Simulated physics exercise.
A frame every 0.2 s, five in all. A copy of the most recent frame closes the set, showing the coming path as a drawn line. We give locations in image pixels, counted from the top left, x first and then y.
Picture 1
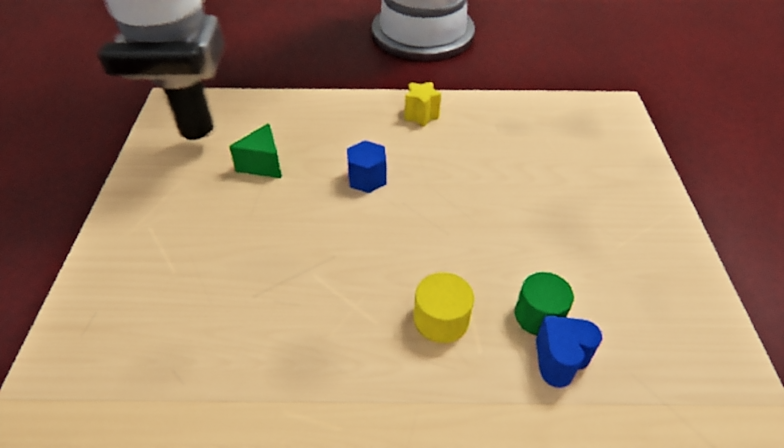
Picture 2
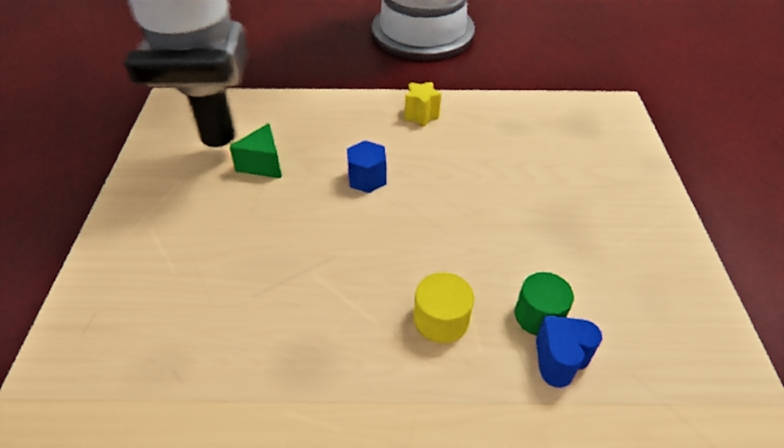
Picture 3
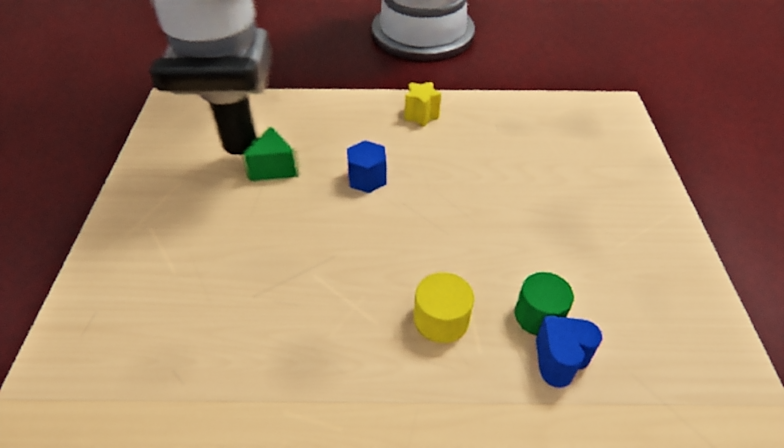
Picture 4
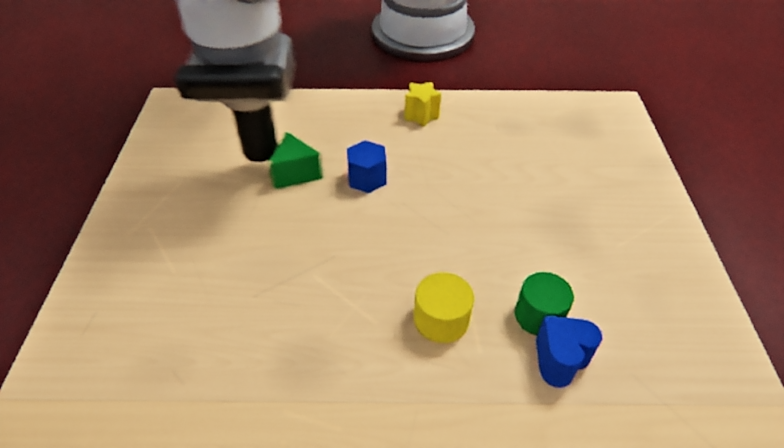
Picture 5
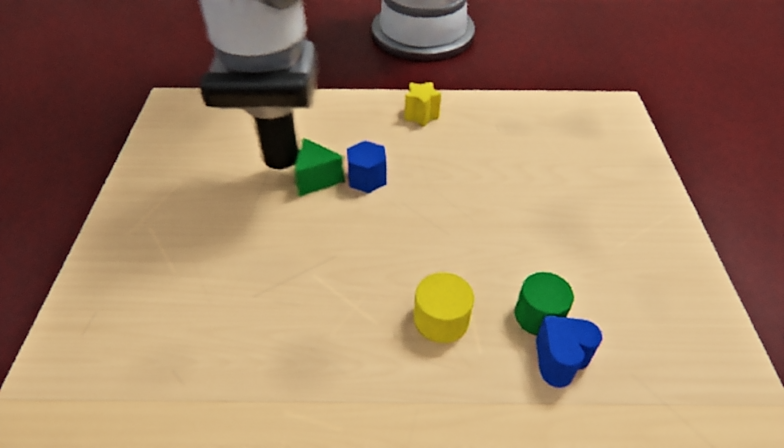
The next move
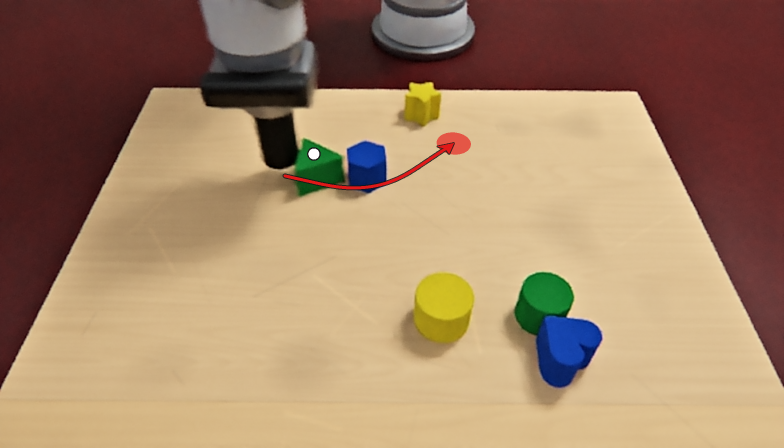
Robot arm with a black rod moving right across a wooden board, pushing a green triangle up close to a blue hexagon.
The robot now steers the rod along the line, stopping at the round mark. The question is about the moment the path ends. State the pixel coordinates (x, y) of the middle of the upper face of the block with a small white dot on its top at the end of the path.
I expect it at (416, 176).
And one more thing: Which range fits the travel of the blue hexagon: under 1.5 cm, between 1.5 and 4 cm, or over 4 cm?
Once the path ends, it will sit over 4 cm from where it is now.
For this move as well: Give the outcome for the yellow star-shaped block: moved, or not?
It is left in place.
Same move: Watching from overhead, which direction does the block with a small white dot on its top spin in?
Viewed from above, clockwise.
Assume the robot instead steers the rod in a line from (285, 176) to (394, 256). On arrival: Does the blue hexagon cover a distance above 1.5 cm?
Answer: Yes.
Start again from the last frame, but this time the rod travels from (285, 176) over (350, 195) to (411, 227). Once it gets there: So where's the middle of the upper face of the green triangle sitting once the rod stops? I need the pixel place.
That would be at about pixel (447, 192).
The drawn path runs from (285, 176) via (348, 188) and (409, 173), ending at (454, 143); the dot is on the green triangle.
The first path, step by step. One third of the way, rod at (348, 171); green triangle at (380, 173); blue hexagon at (397, 151), turned 40° anticlockwise.
Two thirds of the way, rod at (411, 155); green triangle at (416, 176), turned 45° clockwise; blue hexagon at (444, 134), turned 55° anticlockwise.
At the end, rod at (456, 126); green triangle at (416, 176), turned 45° clockwise; blue hexagon at (492, 116); yellow star-shaped block not moved.
